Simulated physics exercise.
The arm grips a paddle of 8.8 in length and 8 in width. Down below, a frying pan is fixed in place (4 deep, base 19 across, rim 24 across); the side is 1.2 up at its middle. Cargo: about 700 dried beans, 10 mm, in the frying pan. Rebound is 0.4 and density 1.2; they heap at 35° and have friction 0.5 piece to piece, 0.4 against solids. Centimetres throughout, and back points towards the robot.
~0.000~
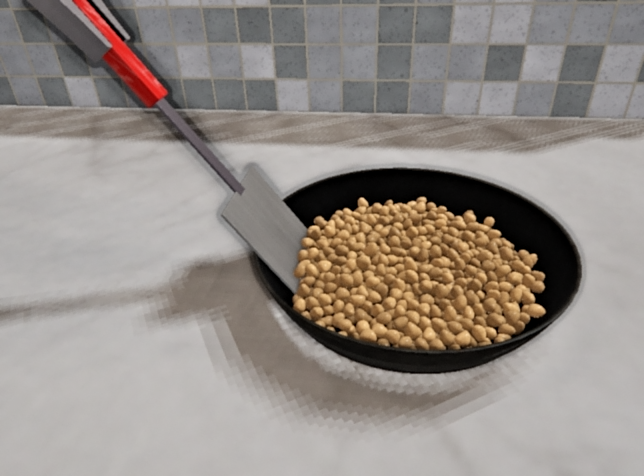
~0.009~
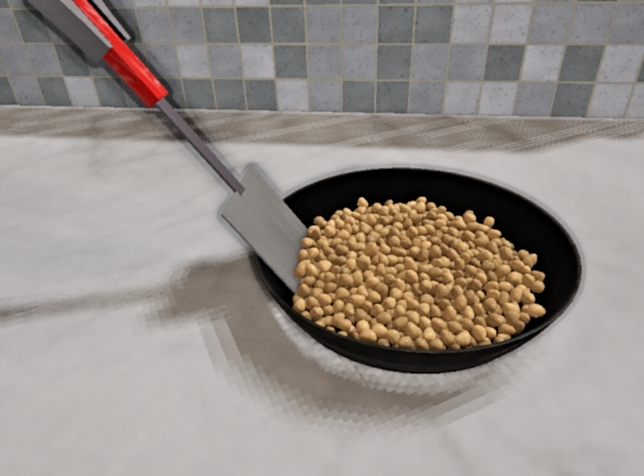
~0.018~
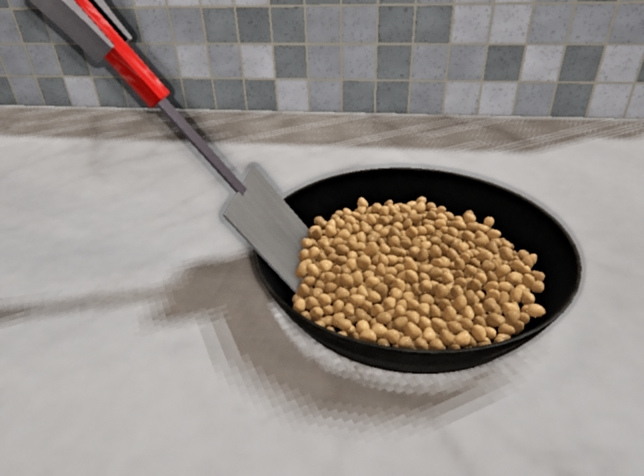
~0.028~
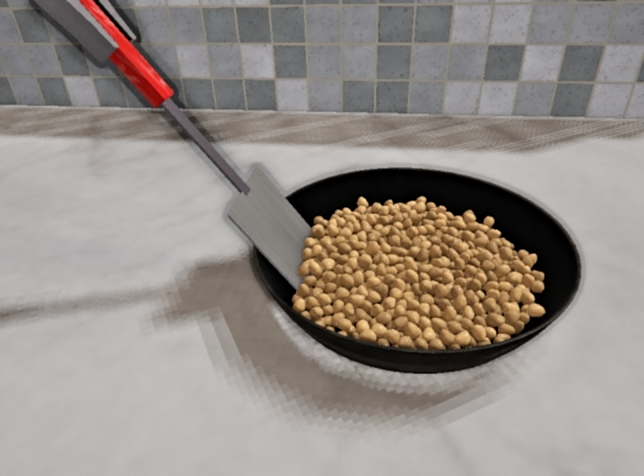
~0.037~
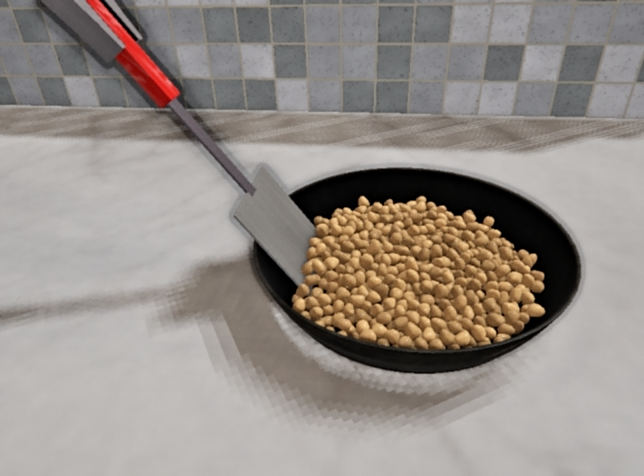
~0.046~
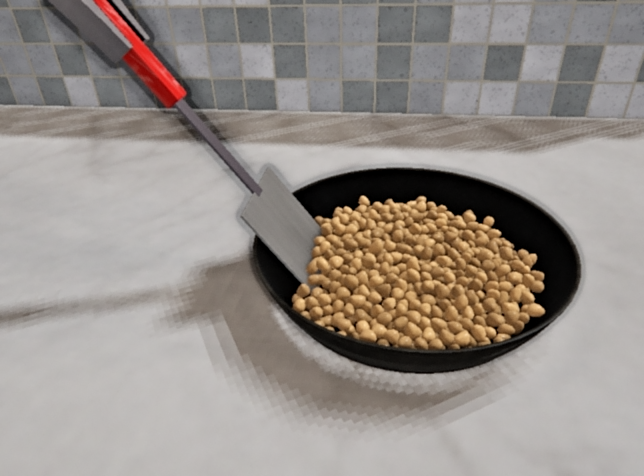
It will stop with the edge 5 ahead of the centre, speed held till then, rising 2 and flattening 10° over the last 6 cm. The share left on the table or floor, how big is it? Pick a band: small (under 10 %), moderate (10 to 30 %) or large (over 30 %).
The share is small, under 10 %.
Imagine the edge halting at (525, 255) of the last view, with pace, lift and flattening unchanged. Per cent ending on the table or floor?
Around 15 percent ends on the table or floor.
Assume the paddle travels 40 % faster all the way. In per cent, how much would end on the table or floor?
Near 5 %.
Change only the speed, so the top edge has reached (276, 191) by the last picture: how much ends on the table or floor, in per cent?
Near 15 in a hundred.
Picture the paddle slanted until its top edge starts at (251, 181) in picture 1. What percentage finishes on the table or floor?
Some 0 per cent.
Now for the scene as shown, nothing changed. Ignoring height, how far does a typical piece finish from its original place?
I'd put it at close to 3 centimetres.
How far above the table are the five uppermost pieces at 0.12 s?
Height: Some 4 cm.
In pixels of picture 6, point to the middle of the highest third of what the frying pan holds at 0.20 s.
About pixel (480, 251).
After 0.12 s, sloping 54°, highest piece 4 above the table; 702 in the frying pan.
After 0.20 s, sloping 49°, highest piece 5 above the table; 702 in the frying pan.
After 0.44 s, sloping 44°, highest piece 5 above the table; 698 in the frying pan, 3 on the table or floor, 1 on the blade or in flight.
After 1.49 s, sloping 44°, highest piece 5 above the table; 698 in the frying pan, 4 on the table or floor.
At rest, 698 in the frying pan, 4 on the table or floor. That is 1 % on the table or floor.
